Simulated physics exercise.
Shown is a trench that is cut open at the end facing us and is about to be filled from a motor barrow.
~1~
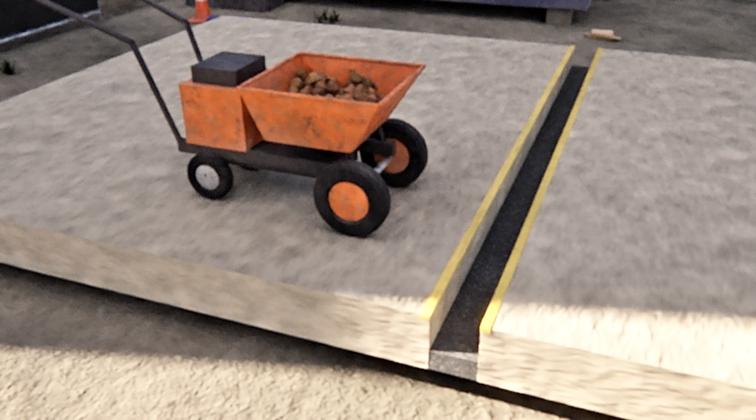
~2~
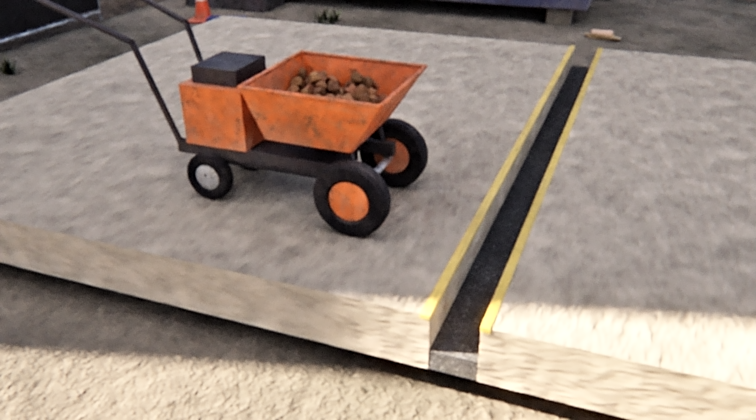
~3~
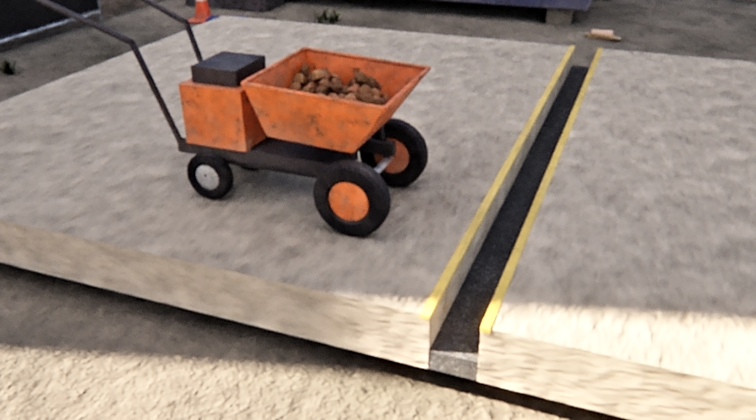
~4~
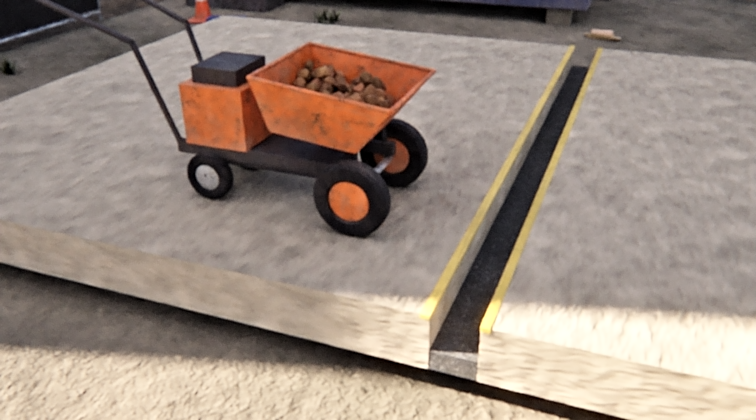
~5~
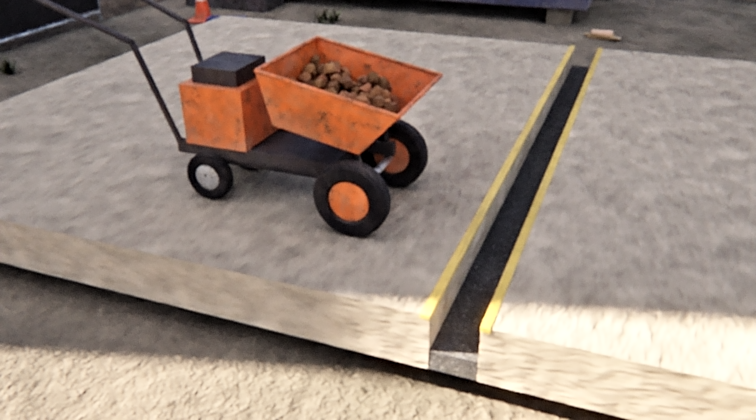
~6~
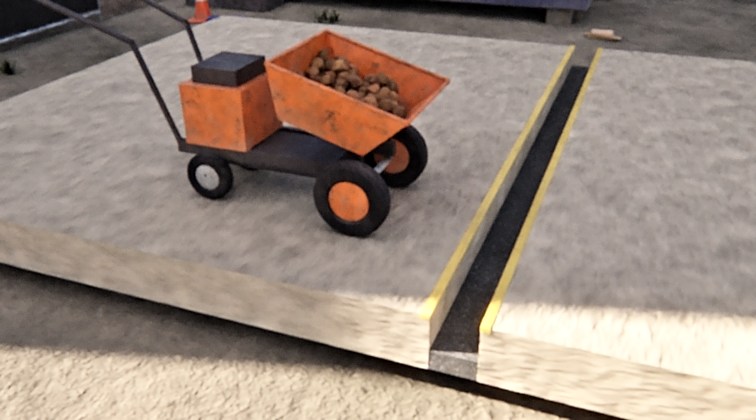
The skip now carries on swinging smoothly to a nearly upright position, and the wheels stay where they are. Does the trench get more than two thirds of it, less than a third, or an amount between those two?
Beyond two-thirds.
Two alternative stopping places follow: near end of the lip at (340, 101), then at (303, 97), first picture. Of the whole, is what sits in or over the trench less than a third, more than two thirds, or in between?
Well, for the first stop the answer is one to two thirds, and for the second it is under a third.
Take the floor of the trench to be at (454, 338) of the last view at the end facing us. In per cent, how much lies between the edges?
I'd say roughly 60 in a hundred.
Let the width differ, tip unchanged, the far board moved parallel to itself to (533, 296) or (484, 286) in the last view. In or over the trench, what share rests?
Estimated share: Try 1 approx. 100 in a hundred, try 2 approx. 60 in a hundred.
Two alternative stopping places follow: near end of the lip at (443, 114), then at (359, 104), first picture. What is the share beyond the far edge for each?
The first spot gives roughly 90 %; the second gives roughly 0 %.
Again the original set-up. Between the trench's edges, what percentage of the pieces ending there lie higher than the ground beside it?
The answer is close to 20 per cent.
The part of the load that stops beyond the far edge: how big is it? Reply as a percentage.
15 per cent.
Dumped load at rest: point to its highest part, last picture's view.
I'd place the summit at about pixel (497, 222).
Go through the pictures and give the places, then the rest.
In the first picture, lip of the skip at (379, 106), level; top of the load at (333, 89), clay clods; first edge of the trench at (445, 278); far edge at (502, 290), the trench under half as wide as the skip, and about as deep as wide.
In the second picture, lip of the skip at (380, 107), level; top of the load at (334, 89).
In the third picture, lip of the skip at (384, 109), tipped barely; top of the load at (324, 85).
In the fourth picture, lip of the skip at (390, 112), tipped a little; top of the load at (329, 83).
In the fifth picture, lip of the skip at (398, 117), tipped a little; top of the load at (323, 80).
In the sixth picture, lip of the skip at (407, 124), tipped clearly; top of the load at (330, 76); first edge of the trench at (445, 278); far edge at (502, 290).
Soon after the last picture, skip tipped steeply; all in the skip.
A little later, skip tipped right over; nearly all in the skip; a small part in or heaped over the trench.
Later still, skip tipped right over; about a third in the skip; a stray few short of the trench; about half in or heaped over the trench; a small part beyond it.
By the end, skip tipped right over; a stray few short of the trench; most in or heaped over the trench; a small part beyond it.
